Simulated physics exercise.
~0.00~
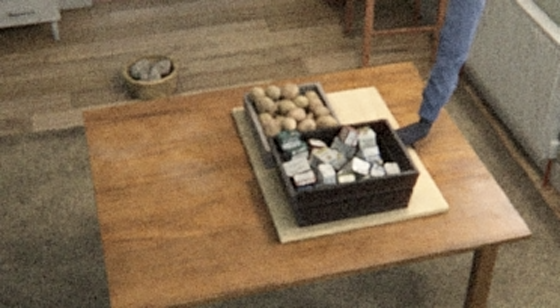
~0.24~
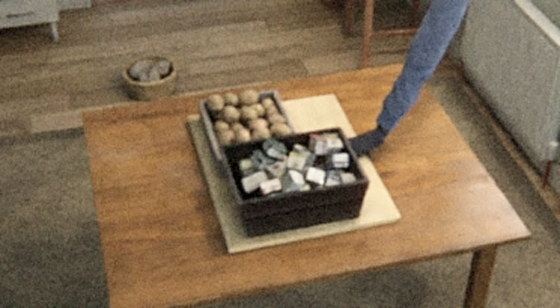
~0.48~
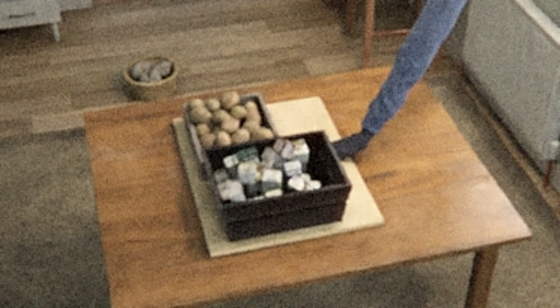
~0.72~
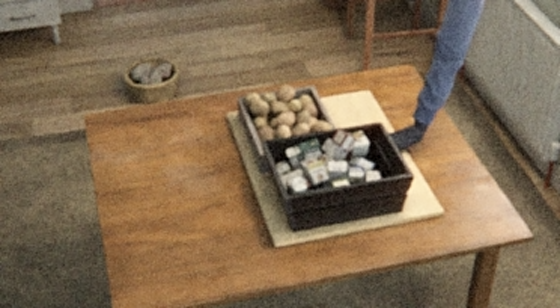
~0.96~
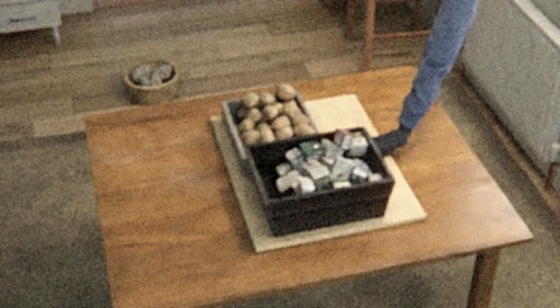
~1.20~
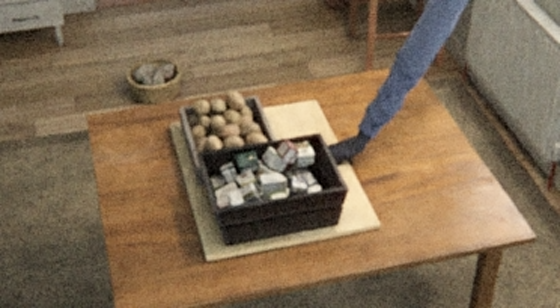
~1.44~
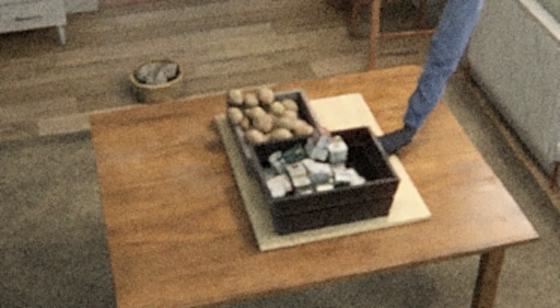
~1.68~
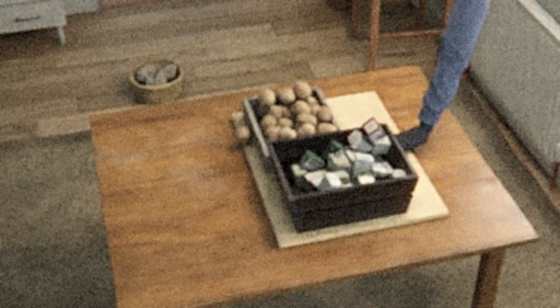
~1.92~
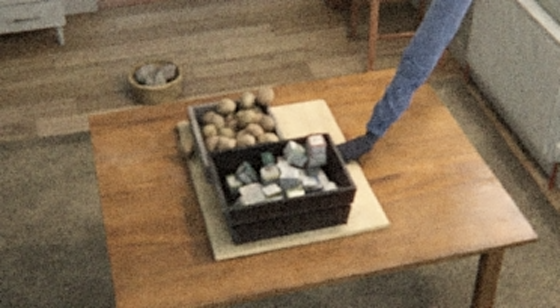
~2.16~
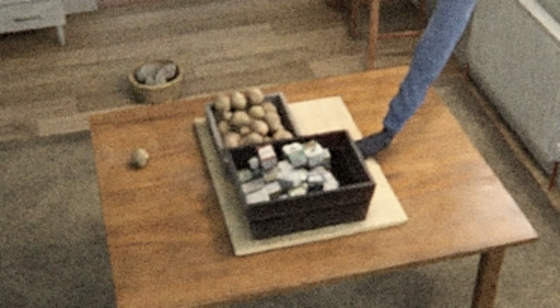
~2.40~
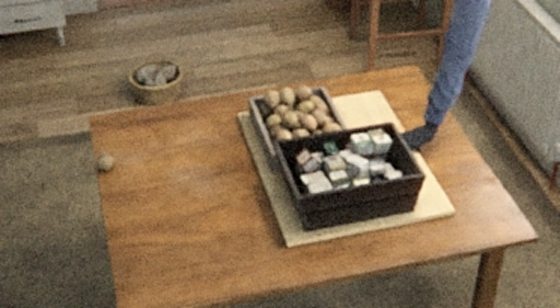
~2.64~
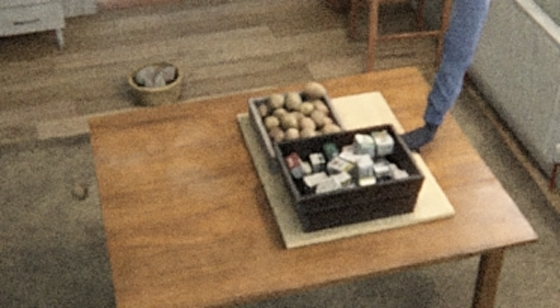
An arm slides two filled tubs to and fro until one potato rolls off the table.
